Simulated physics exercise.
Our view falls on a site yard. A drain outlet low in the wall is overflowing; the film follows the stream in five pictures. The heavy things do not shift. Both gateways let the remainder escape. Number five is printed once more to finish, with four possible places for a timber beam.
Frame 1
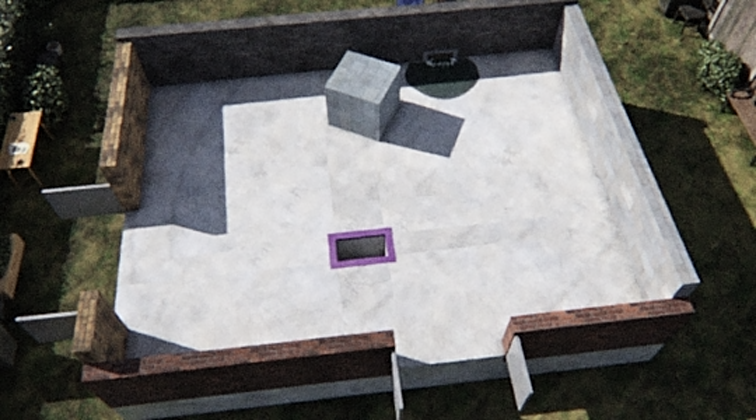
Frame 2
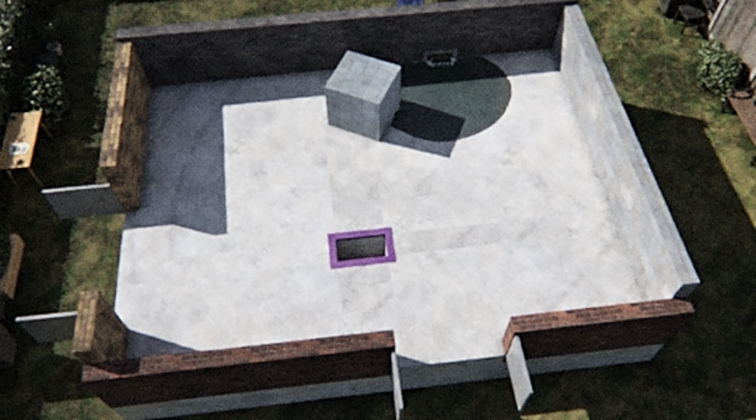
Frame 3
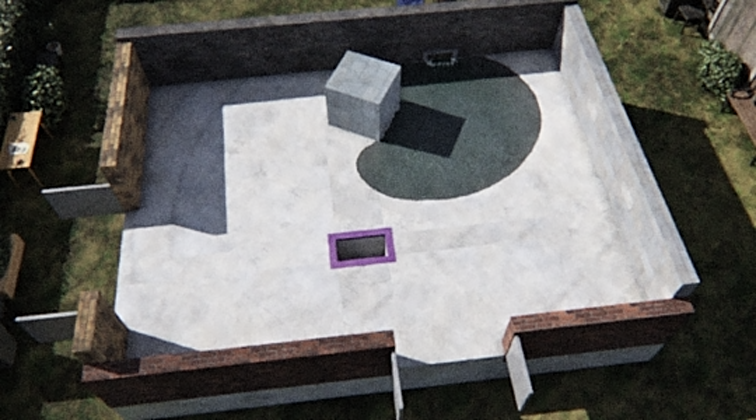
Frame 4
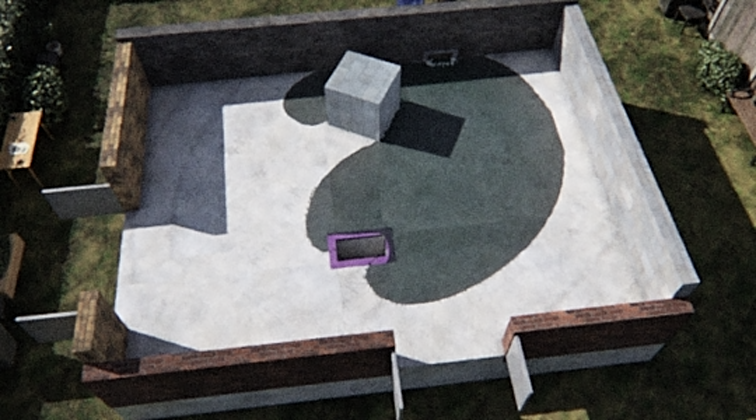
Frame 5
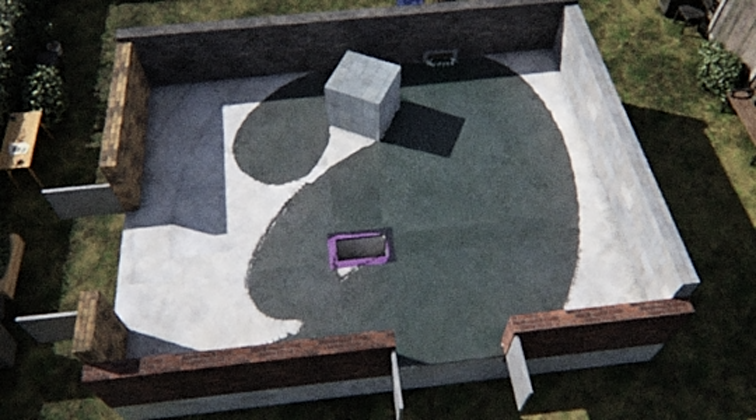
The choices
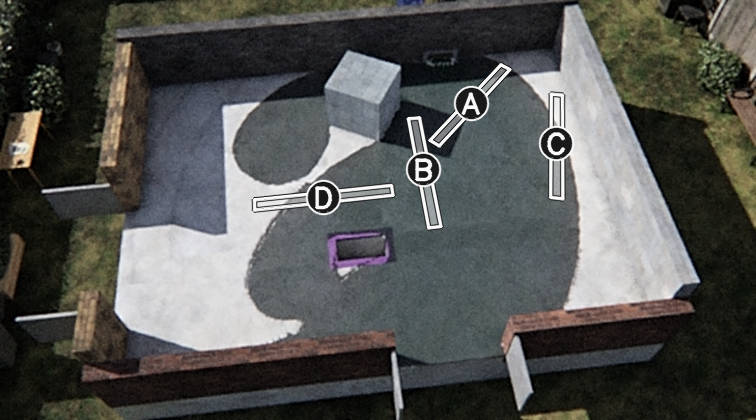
The clip shows a walled yard with a pale floor, where dark water spreads from the back wall around a grey block, then reaches and surrounds a purple-edged drain and extends to the front wall, covering much of the floor.
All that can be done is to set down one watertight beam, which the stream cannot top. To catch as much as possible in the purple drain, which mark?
A.
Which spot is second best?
That would be C.
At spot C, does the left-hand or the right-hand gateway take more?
More leaves on the right.
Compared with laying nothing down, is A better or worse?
Spot A is better.
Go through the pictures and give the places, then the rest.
Outfall at (440, 55); purple drain at (361, 248); open gate at (134, 266); open gate at (447, 346); water covers 2 % of the ground and shows as far out as (450, 93); purple drain still dry.
Water covers 9 % of the ground and shows as far out as (436, 136); purple drain still dry.
Water covers 18 % of the ground and shows as far out as (379, 187); purple drain still dry.
Water covers 34 % of the ground and shows as far out as (386, 291); purple drain taking water.
Water covers 50 % of the ground and shows as far out as (279, 293); purple drain taking water.
On the marked copy, A from (434, 143) to (505, 67); B from (434, 227) to (414, 118); C from (556, 198) to (556, 94); D from (254, 204) to (392, 190).
For spot A, about 39 % of the stream runs into the purple drain, about 59 % out by the gates.
For spot B, about 11 % of the stream runs into the purple drain, about 85 % out by the gates.
For spot C, about 23 % of the stream runs into the purple drain, about 74 % out by the gates.
For spot D, about 12 % of the stream runs into the purple drain, about 84 % out by the gates.
